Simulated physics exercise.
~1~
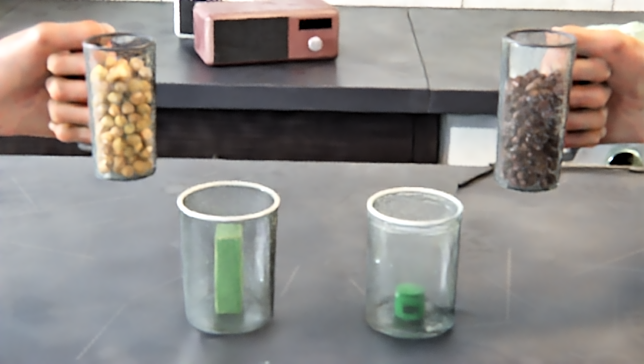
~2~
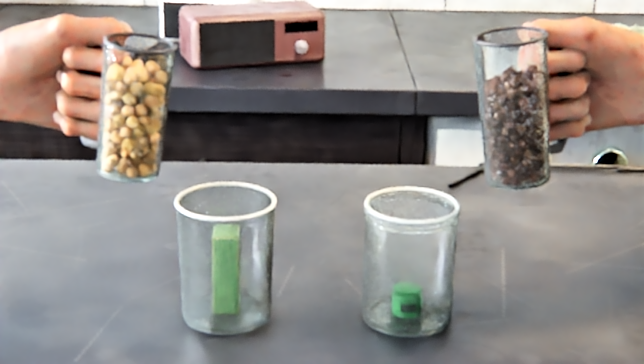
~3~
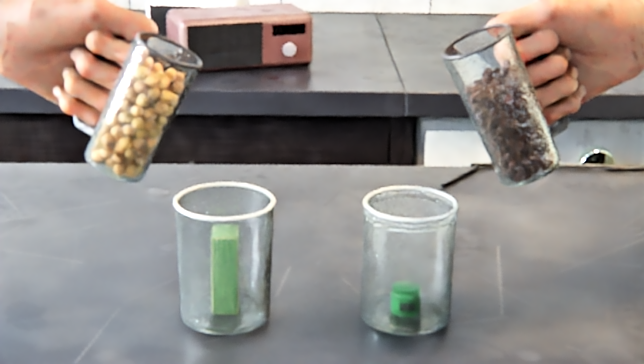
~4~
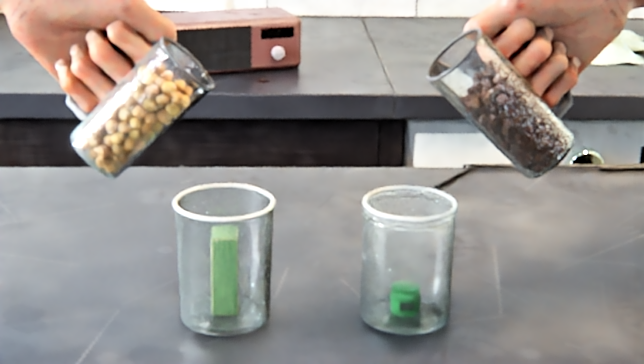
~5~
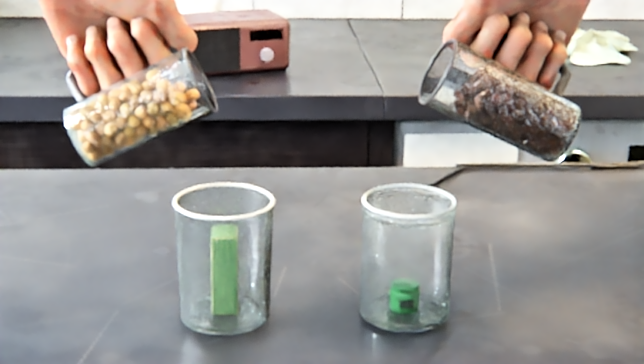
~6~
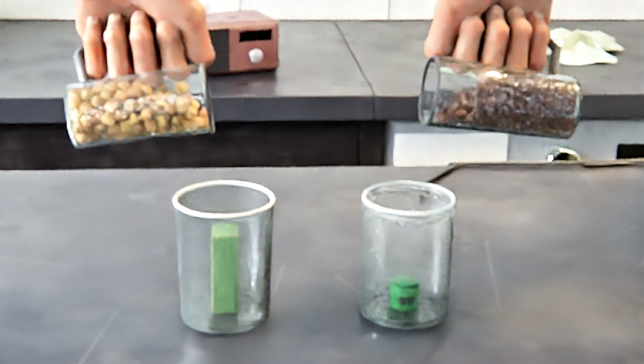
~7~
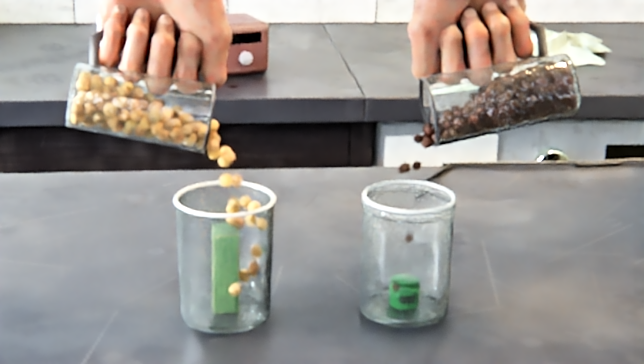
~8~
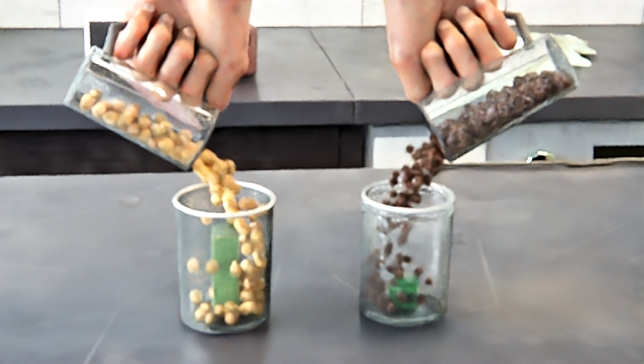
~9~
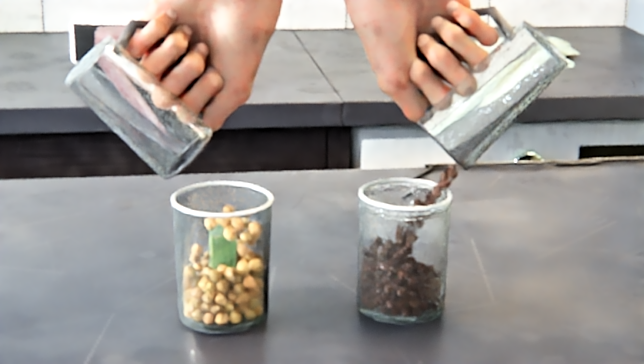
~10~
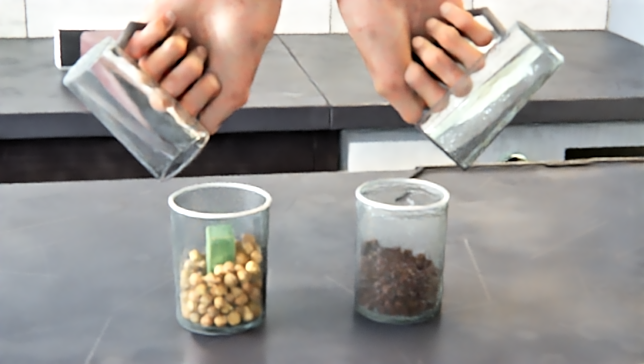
Two hands hold glass mugs above a dark counter, the left one full of pale tan, nut-like pieces and the right one full of small dark brown pieces. Below stand two clear glass containers, a tall green block upright in the left and a short green piece in the right. The hands bring the mugs inward and tip them onto their sides, then further over, until the pieces tumble into the containers. The left mug empties slightly before the right. Finally both containers are about half full, the tall block's top still showing and the short piece buried.
